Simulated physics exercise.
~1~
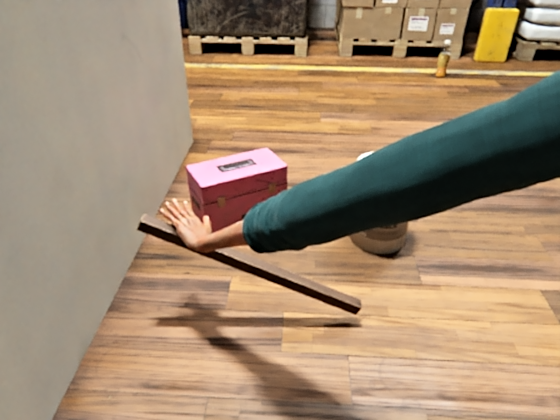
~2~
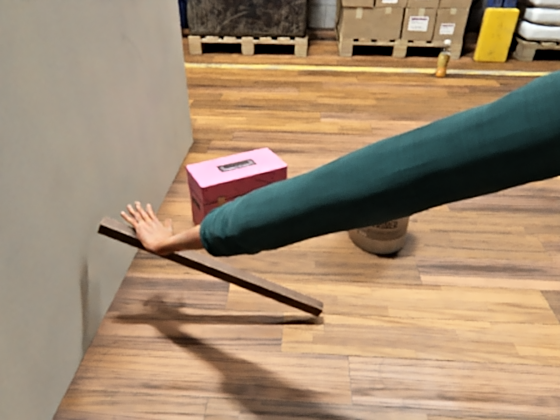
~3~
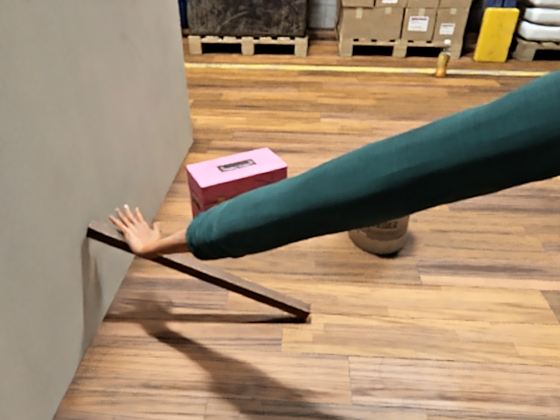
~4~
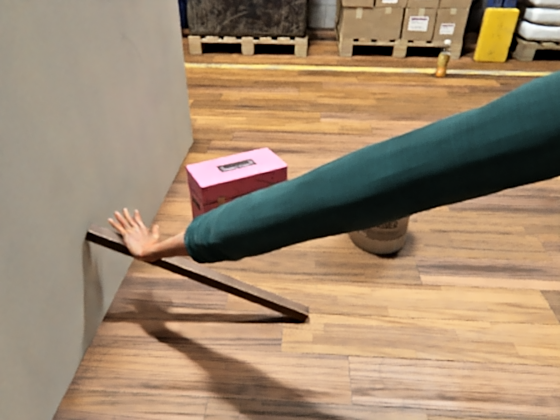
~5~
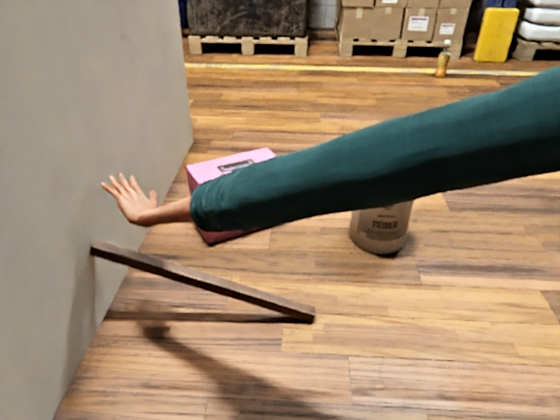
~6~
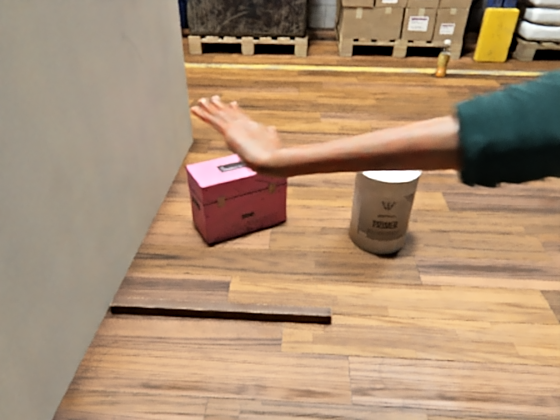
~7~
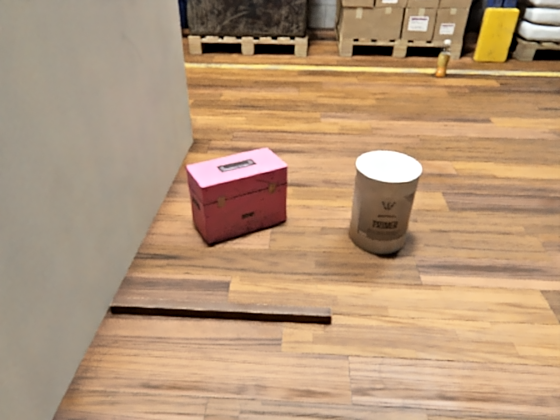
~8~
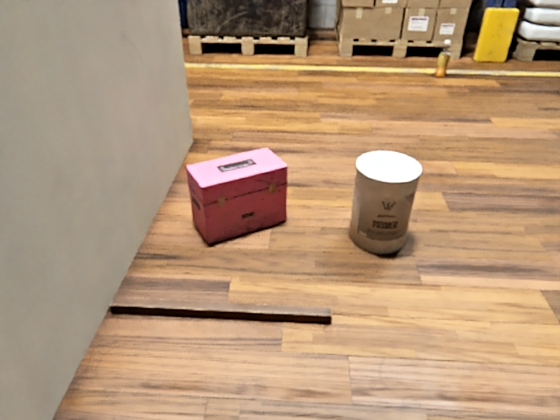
A hand in a green sleeve moved a slanted brown pole left until its upper end leaned on the bare wall, then let go, and the pole slid down flat onto the floor before a pink toolbox and white pail.
